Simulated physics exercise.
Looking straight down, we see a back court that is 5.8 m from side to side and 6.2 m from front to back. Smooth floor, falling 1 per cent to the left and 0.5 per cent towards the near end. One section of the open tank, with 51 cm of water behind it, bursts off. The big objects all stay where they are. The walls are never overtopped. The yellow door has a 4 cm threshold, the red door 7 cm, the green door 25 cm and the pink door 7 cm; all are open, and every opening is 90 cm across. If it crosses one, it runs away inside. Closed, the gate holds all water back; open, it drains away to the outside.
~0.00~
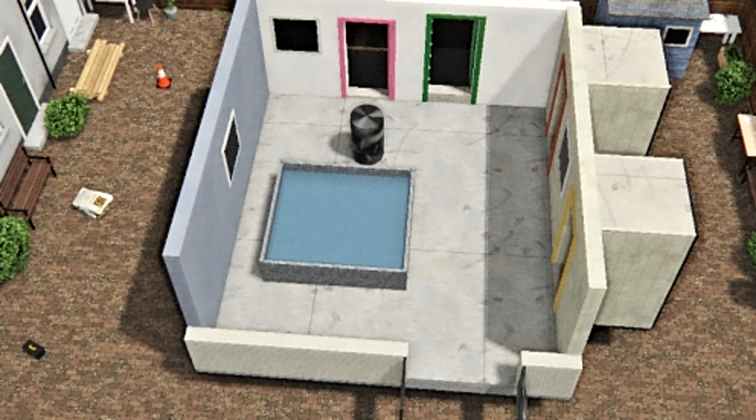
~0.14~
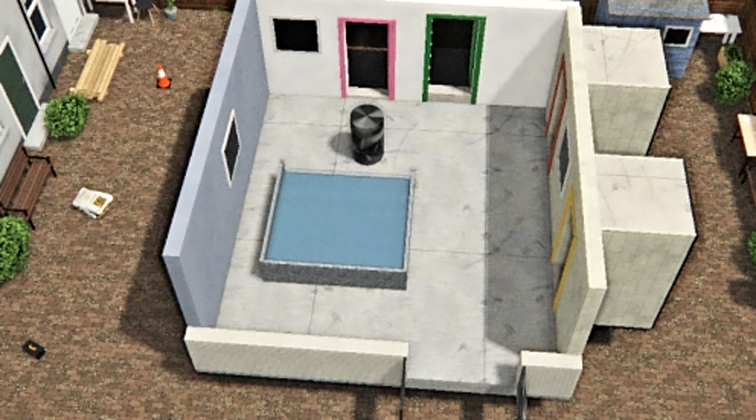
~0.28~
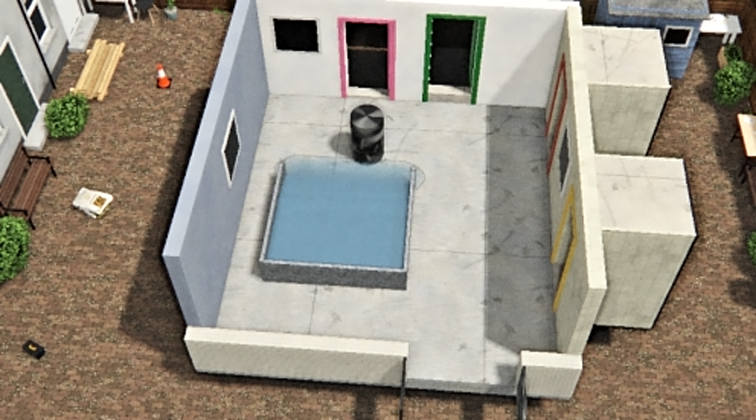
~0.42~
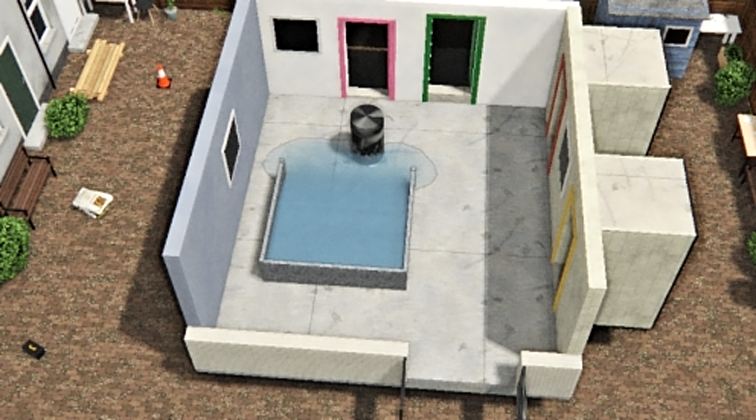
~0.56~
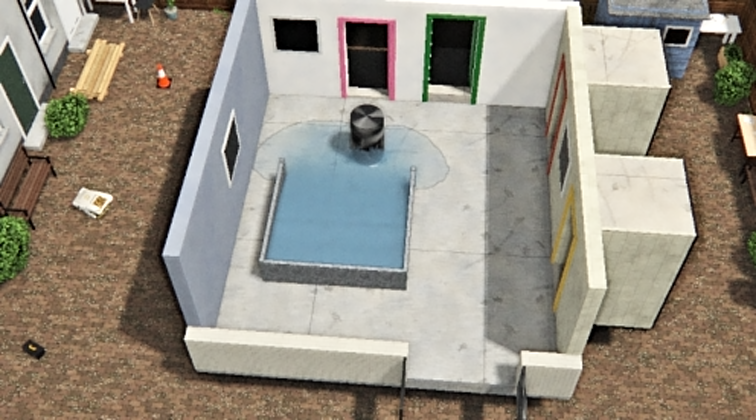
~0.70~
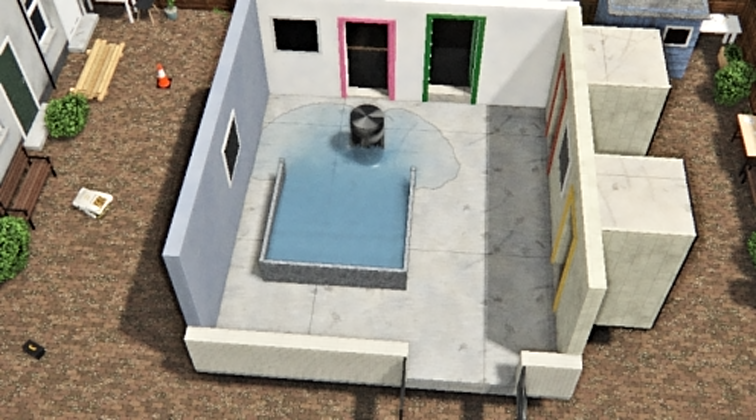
In a walled court with a pale floor, an open tank of blue water stands whole near a dark barrel. The tank's far side gives way and water pours out across the floor behind it, spreading in a widening rounded sheet around the barrel, toward the back wall and out to both sides.
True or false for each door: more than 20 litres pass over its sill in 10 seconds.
Per door: The yellow door: False; the red door: True; the green door: False; the pink door: True.
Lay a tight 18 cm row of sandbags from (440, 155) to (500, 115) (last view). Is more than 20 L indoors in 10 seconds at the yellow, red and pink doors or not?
Then, at the yellow door it's not exceeded, at the red door it's not exceeded, at the pink door it's exceeded.
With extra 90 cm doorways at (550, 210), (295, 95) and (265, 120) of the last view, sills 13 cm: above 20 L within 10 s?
In that order: Below, above, past it.
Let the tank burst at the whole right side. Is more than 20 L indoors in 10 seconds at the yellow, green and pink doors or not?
In that case, yellow door: More than that, green door: Less than that, pink door: Less than that.
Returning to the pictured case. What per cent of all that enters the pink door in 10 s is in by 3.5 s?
Roughly 65%.
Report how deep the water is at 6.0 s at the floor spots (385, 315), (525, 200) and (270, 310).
Close to 0, 12 and 1 centimetres.
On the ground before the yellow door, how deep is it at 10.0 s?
It averages close to 3.0 centimetres.
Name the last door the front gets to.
Lab note: Last arrival at the yellow door.
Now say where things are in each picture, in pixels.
The open tank at (341, 216) is whole and still, 51 cm deep, in the first picture.
The front is at a hidden place, 1.3 m from the gap on the open tank's far side; 0.6 m2 of floor is under water; 51 cm left at the back of the open tank, in the second picture.
The front is at a hidden place, 1.5 m from the gap on the open tank's far side; 1.6 m2 of floor is under water; 51 cm left at the back of the open tank, in the third picture.
Water pours out on the open tank's far side and has run 1.7 m, to (274, 156); typically 9 cm deep outside, 51 cm at the open tank's back, in the fourth picture.
The front is at (278, 136), 2.0 m from the gap on the open tank's far side; 4.2 m2 of floor is under water; 51 cm left at the back of the open tank, in the fifth picture.
The front is at (304, 110), 2.3 m from the gap on the open tank's far side; 5.8 m2 of floor is under water; 50 cm left at the back of the open tank, in the sixth picture.
After 1.4 s water covers 30 % of the floor and is deepest (34 cm) near (362, 172); yellow door not reached, red door not reached, green door 15 cm at the sill, 0 L in, pink door 14 cm at the sill, 9 L in.
After 2.2 s water covers 40 % of the floor and is deepest (39 cm) near (320, 98); yellow door not reached, red door not reached, green door 18 cm at the sill, 0 L in, pink door 19 cm at the sill, 43 L in.
After 3.5 s water covers 45 % of the floor and is deepest (24 cm) near (331, 136); yellow door not reached, red door 12 cm at the sill, 6 L in, green door 15 cm at the sill, 0 L in, pink door 17 cm at the sill, 117 L in.
After 6.0 s water covers 80 % of the floor and is deepest (20 cm) near (213, 341); yellow door 5 cm at the sill, 0 L in, red door 12 cm at the sill, 59 L in, green door 8 cm at the sill, 0 L in, pink door 10 cm at the sill, 169 L in.
After 10.0 s water covers 100 % of the floor and is deepest (10 cm) near (457, 339); yellow door 3 cm at the sill, 4 L in, red door 6 cm at the sill, 71 L in, green door 7 cm at the sill, 0 L in, pink door 7 cm at the sill, 176 L in.
